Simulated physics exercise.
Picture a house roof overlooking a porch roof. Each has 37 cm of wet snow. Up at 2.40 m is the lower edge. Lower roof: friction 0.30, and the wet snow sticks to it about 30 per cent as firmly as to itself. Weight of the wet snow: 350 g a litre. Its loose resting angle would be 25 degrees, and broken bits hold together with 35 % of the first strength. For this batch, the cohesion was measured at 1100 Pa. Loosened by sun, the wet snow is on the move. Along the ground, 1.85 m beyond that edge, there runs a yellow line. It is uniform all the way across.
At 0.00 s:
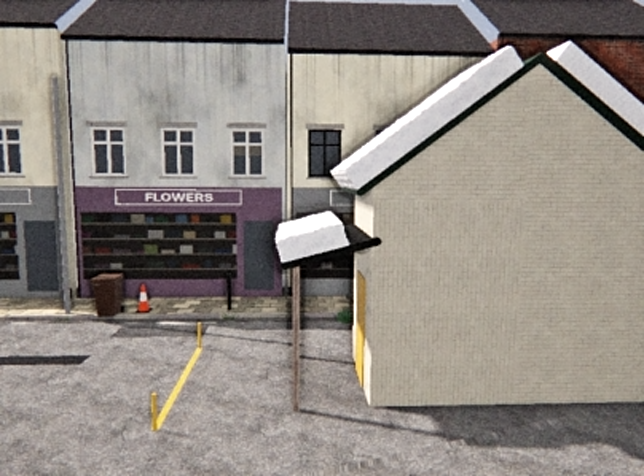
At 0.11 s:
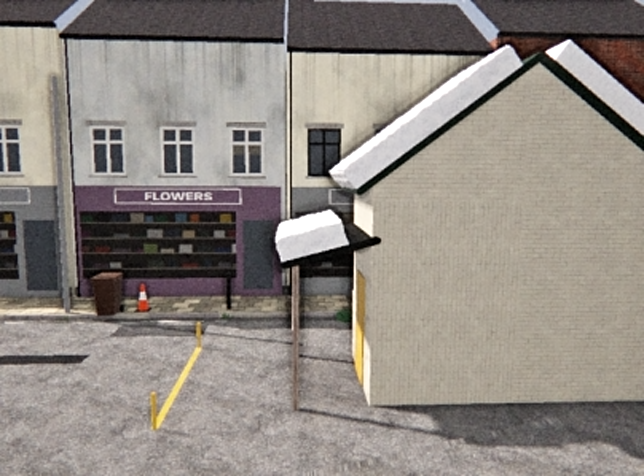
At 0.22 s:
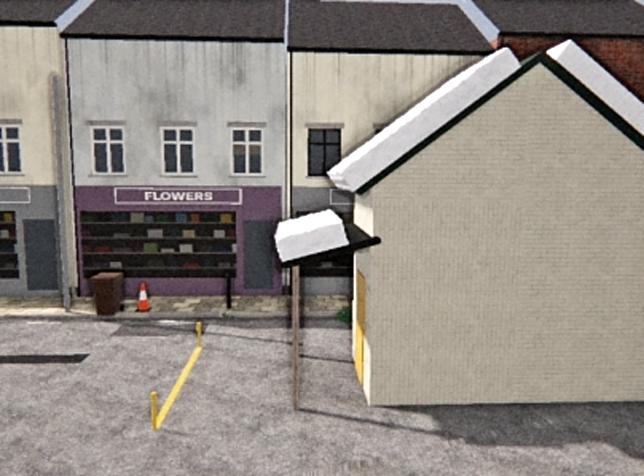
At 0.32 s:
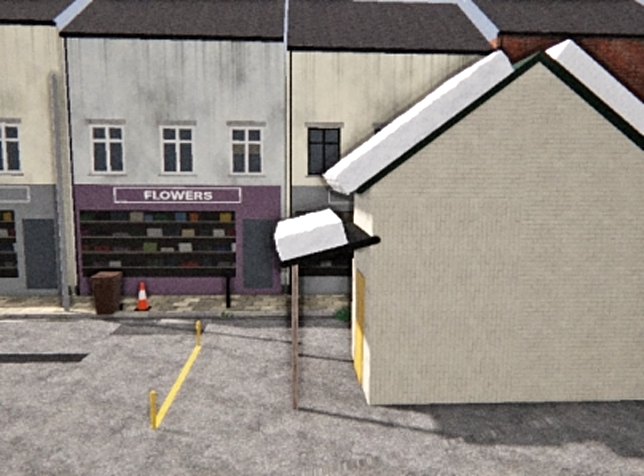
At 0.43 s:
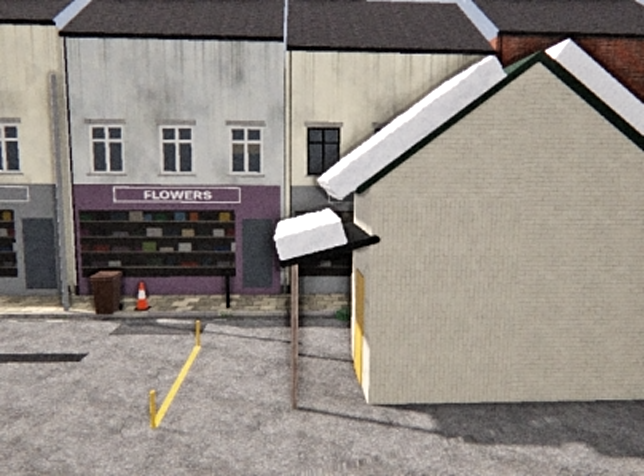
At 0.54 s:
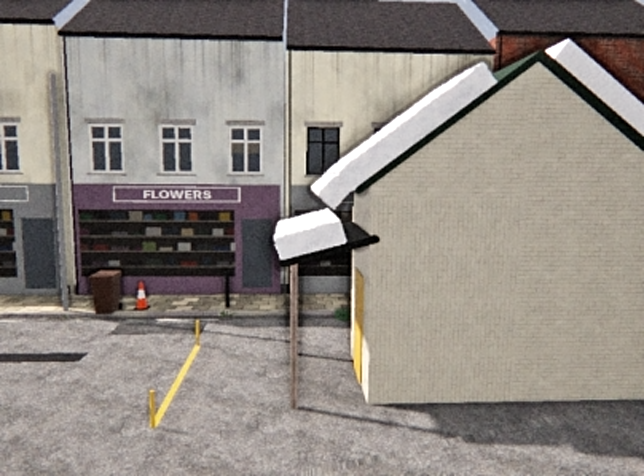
A thick white slab of snow on the left slope of a pale brick house slides slowly down the roof, its lower end edging out past the eave above a small snow-topped porch roof. The view, fixed and slightly raised, looks across a grey paved yard. Behind stand a purple-fronted flower shop, a brown bin and an orange cone, with a yellow line at left, all motionless.
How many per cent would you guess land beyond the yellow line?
I would say 46 percent.
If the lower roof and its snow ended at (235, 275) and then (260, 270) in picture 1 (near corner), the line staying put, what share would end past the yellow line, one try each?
45 %, 45 %.
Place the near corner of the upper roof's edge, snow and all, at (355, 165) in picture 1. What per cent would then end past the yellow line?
I'd put it at close to 45 percent.
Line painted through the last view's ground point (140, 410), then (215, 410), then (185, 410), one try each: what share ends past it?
First try 40 per cent, second 70 per cent, third 60 per cent.
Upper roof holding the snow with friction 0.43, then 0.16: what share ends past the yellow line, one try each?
35 %, then 50 %.
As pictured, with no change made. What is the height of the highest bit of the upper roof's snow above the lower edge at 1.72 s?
About 0.7 m.
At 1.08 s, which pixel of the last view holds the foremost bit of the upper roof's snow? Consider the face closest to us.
At roughly (258, 236).
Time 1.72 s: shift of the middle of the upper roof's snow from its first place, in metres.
Roughly 4.2 m.
After 1.08 s, none is below the lower edge and 0 % is past the line.
After 1.72 s, 53 % is below the lower edge and 1 % is past the line.
After 2.36 s, 89 % is below the lower edge and 41 % is past the line.
After 3.00 s, 89 % is below the lower edge and 46 % is past the line.
After 3.90 s, 89 % is below the lower edge and 46 % is past the line.
